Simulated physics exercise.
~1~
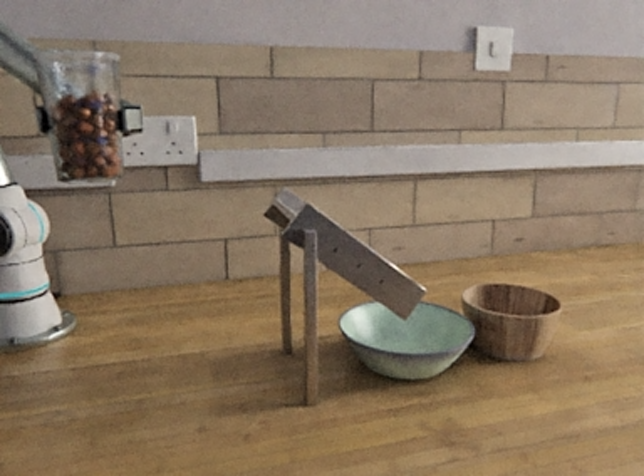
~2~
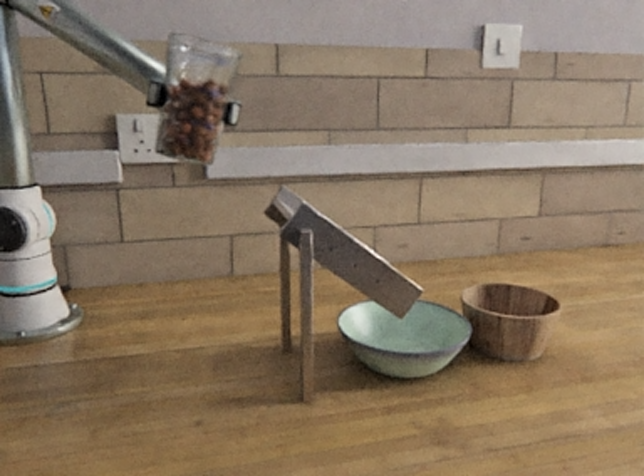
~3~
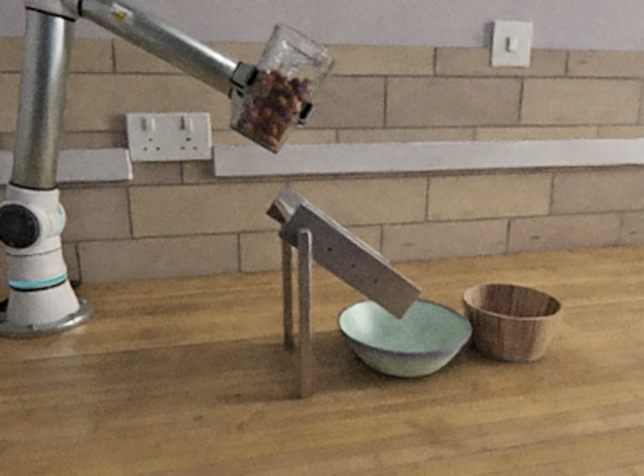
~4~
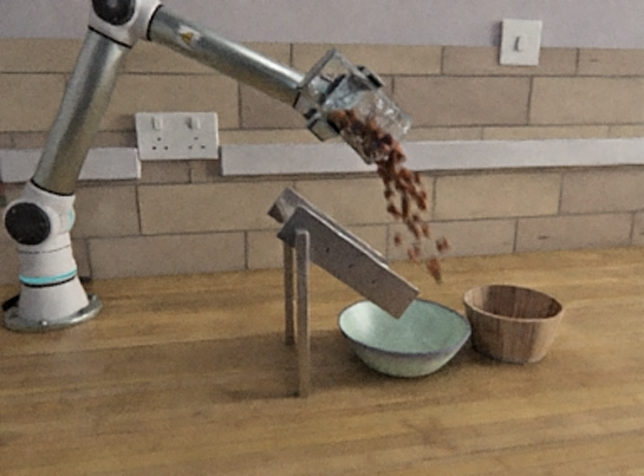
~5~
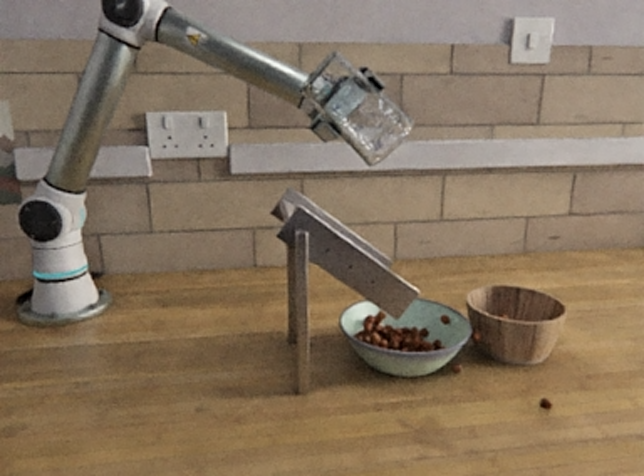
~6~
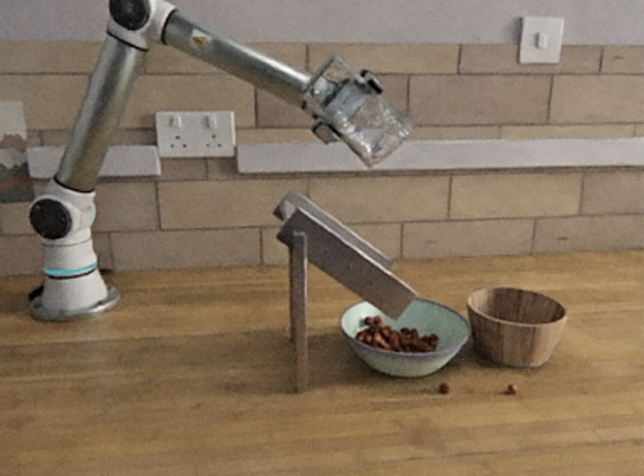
On a wooden worktop against a tan tiled wall with white sockets, seen from the front and slightly above, a grey robot arm at the left grips a clear beaker of brown nuts. A sloping metal chute on two legs stands in the middle, with a pale green bowl beneath its lower end and a brown wooden bowl to the right. The arm carries the beaker rightward, tilting it, then tips it over above the chute. The nuts stream down past the chute's lower end. Most settle in the green bowl, a few scatter on the worktop, and the emptied beaker stays tipped overhead.
